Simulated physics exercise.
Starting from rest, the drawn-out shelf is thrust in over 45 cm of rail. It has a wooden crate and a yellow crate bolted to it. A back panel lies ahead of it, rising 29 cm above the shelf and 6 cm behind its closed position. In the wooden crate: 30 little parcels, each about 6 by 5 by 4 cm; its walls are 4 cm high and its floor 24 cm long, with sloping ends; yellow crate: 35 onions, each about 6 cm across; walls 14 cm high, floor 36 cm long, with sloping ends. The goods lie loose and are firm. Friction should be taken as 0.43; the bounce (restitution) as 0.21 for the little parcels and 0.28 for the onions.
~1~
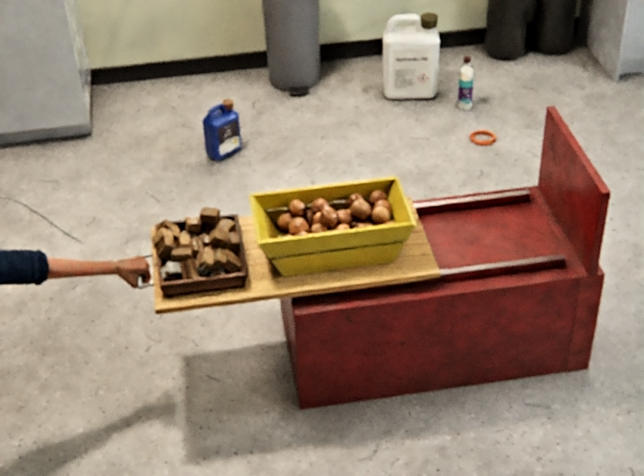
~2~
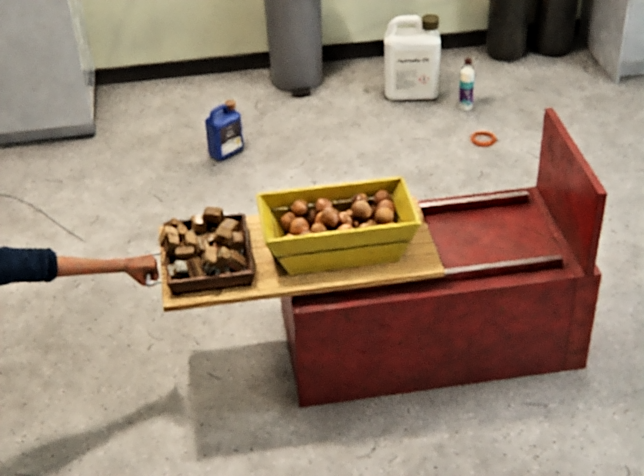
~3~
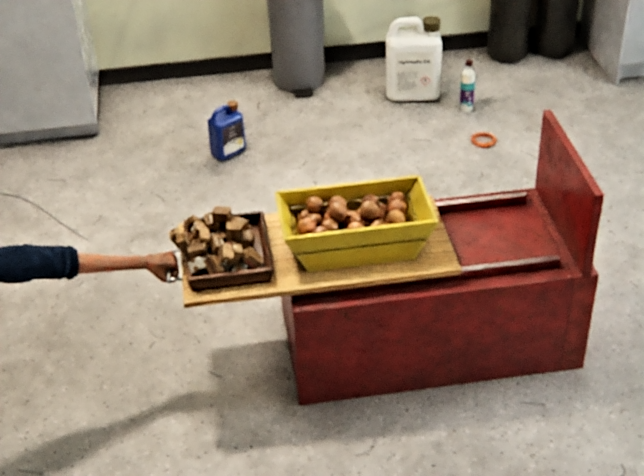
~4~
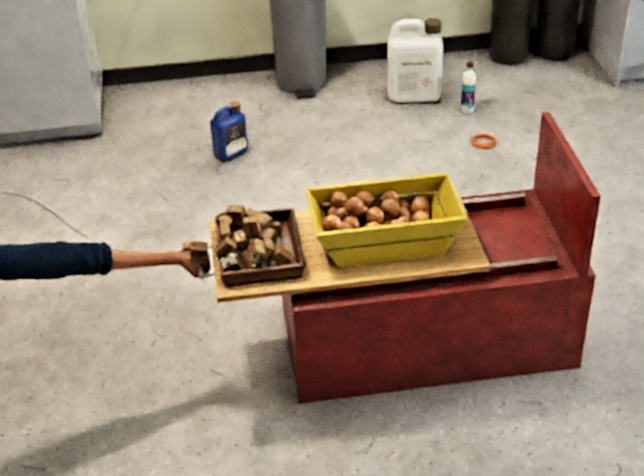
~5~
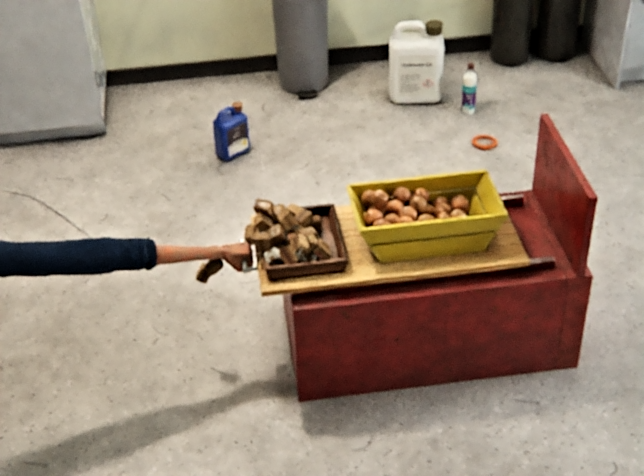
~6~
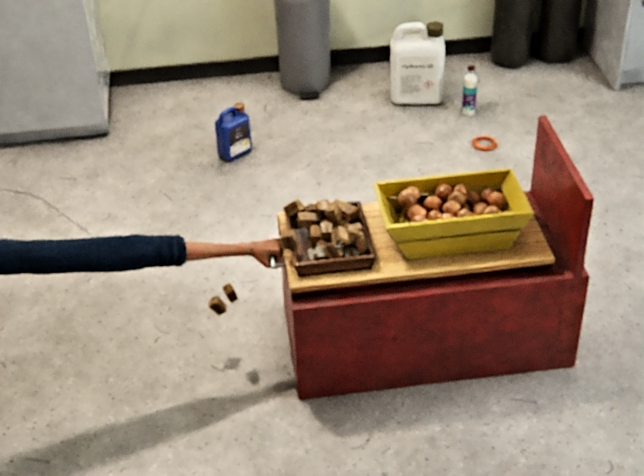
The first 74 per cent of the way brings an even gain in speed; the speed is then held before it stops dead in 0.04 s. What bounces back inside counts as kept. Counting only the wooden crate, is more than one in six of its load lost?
Yes.
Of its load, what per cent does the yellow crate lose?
For the yellow crate, 5 percent.
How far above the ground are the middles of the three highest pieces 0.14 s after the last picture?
Roughly 72 centimetres.
Then, 0.14 s after the last picture, wooden crate 22 in, 8 out and yellow crate 35 in, 0 out.
Then, 0.37 s after the last picture, wooden crate 20 in, 10 out and yellow crate 34 in, 1 out.
Outcome (0.80 s after the last picture), wooden crate 20 in, 10 out and yellow crate 34 in, 1 out. Asked share, 10 of 30, 33 per cent.
